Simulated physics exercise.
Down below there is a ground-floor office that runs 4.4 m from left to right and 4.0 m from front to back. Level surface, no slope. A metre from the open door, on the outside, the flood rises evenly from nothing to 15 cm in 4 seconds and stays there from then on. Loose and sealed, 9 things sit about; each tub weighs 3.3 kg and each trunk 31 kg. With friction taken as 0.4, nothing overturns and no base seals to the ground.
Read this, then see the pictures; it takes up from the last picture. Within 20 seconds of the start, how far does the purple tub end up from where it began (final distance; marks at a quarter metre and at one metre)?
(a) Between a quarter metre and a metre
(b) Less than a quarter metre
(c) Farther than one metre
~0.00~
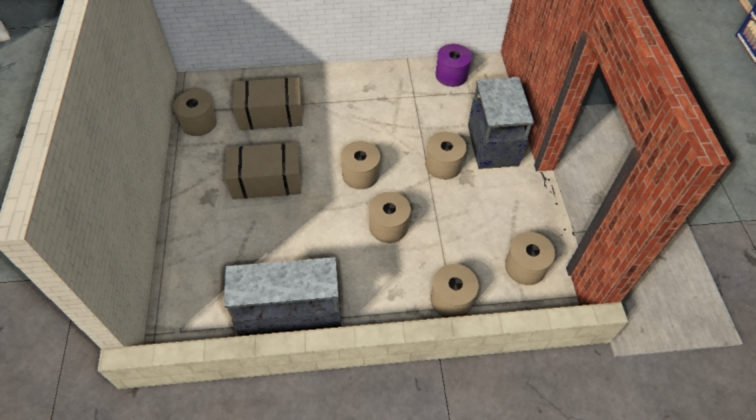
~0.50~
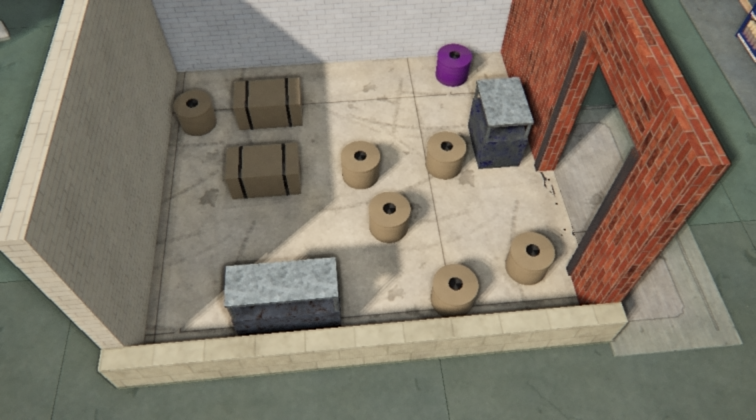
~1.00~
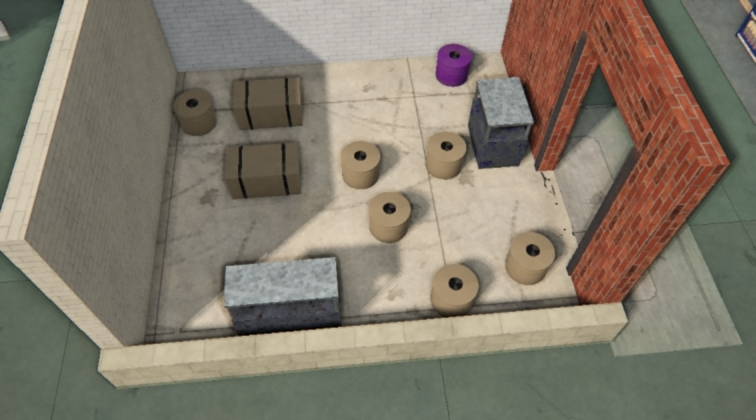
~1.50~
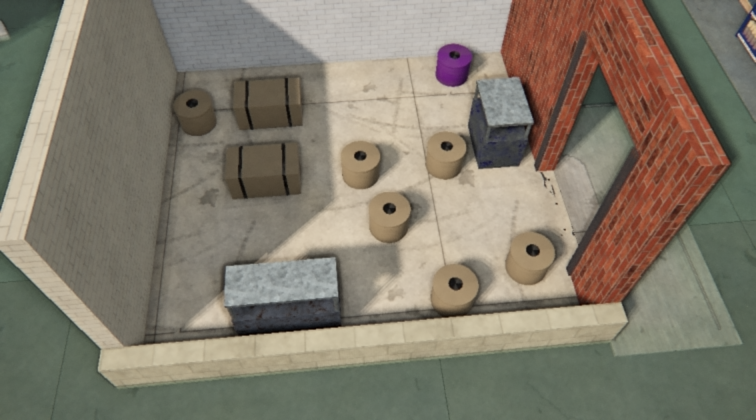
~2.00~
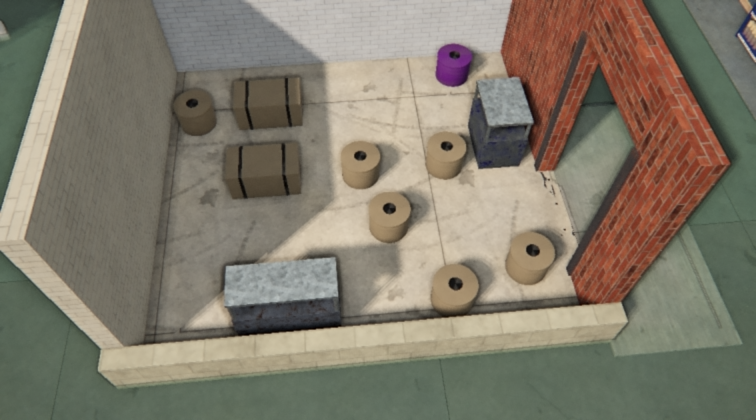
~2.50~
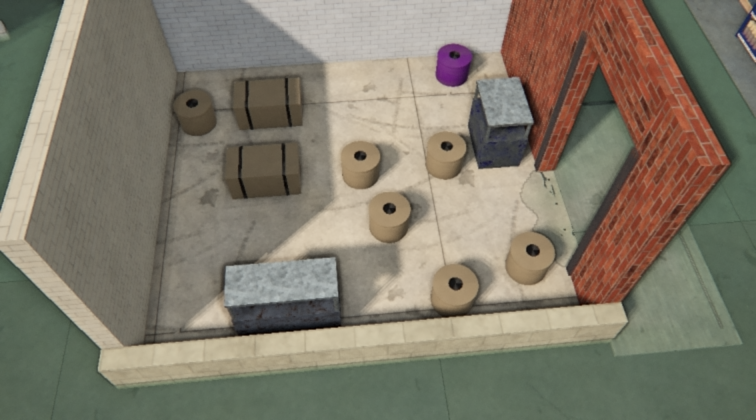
Farther than one metre.
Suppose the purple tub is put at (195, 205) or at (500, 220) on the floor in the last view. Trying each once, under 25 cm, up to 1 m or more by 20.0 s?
From the first spot it would go a long distance, and from the second it would go a long distance.
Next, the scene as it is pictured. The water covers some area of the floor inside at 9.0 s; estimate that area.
Wet area: Approx. 15 m2.
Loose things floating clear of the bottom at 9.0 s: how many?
It comes to 4.
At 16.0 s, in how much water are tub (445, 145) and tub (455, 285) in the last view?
About 5 and 9 cm.
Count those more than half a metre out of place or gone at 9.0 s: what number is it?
By that point, 4.
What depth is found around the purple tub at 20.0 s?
About 9 cm.
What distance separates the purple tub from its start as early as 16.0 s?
I'd put it at around 80 cm.
After 4.0 s the purple tub is near (455, 55), 0.0 m from its start, aground; 0 afloat.
After 9.0 s the purple tub is near (455, 55), 0.0 m from its start, aground; 4 afloat.
After 16.0 s the purple tub is near (452, 101), 0.9 m from its start, afloat; 9 afloat.
After 20.0 s the purple tub is near (458, 157), 1.7 m from its start, afloat; 9 afloat.
